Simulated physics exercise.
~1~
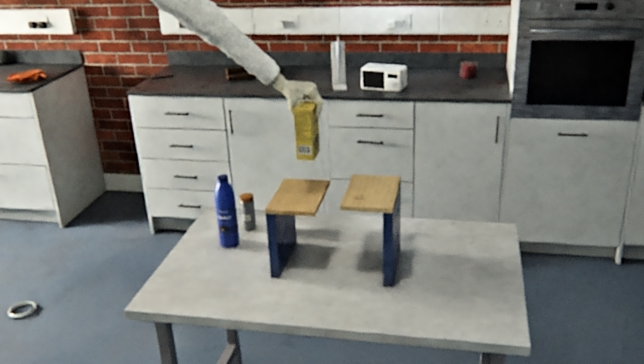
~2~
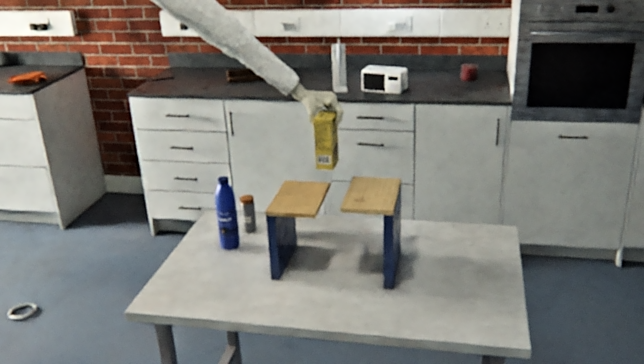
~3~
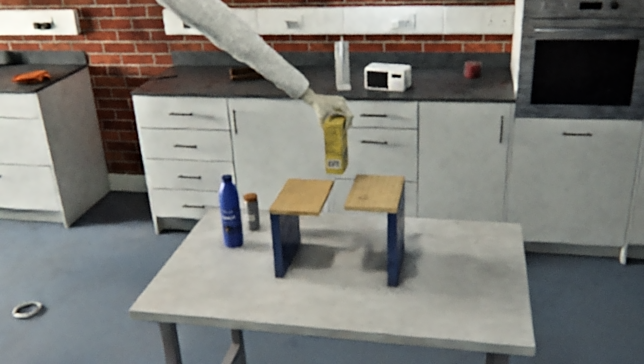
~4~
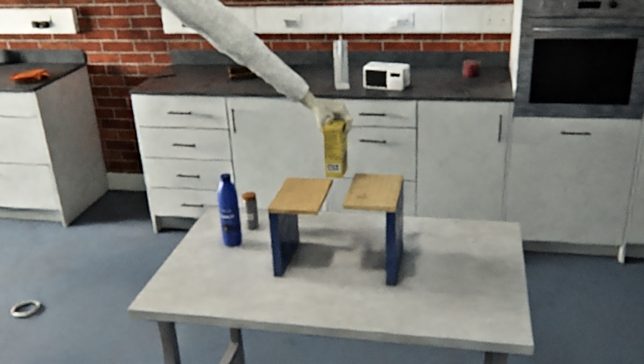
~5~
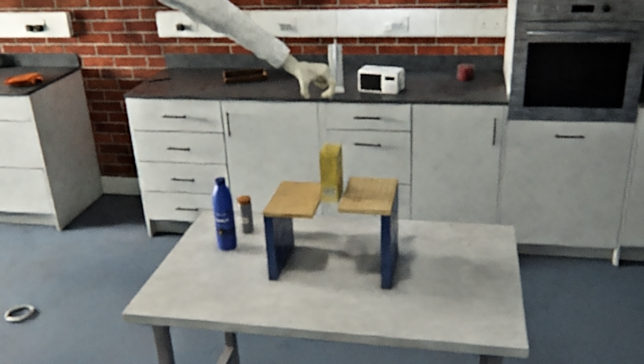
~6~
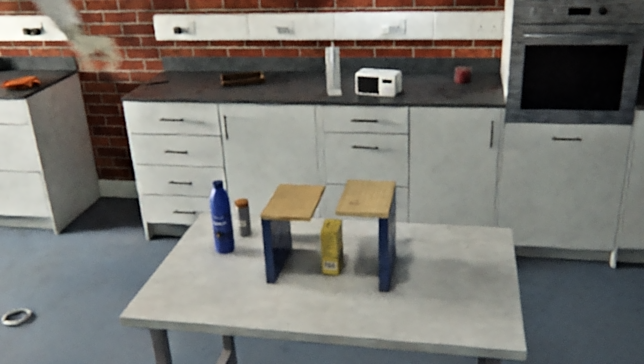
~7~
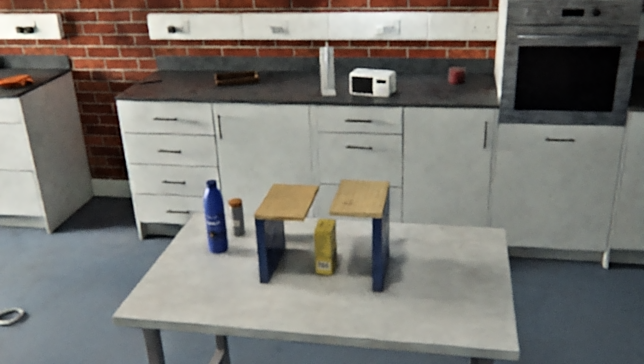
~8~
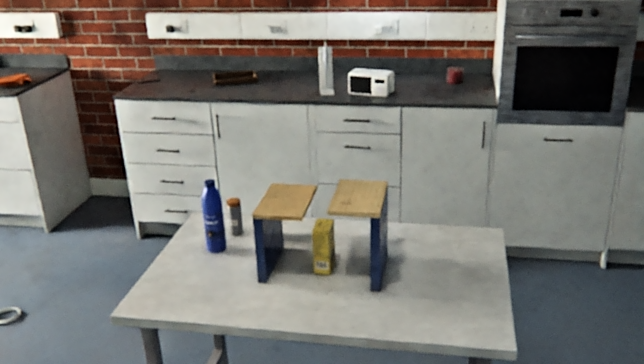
In a kitchen, a gloved hand moving a yellow carton right and releasing it, the carton dropping between two ledges and standing upright.
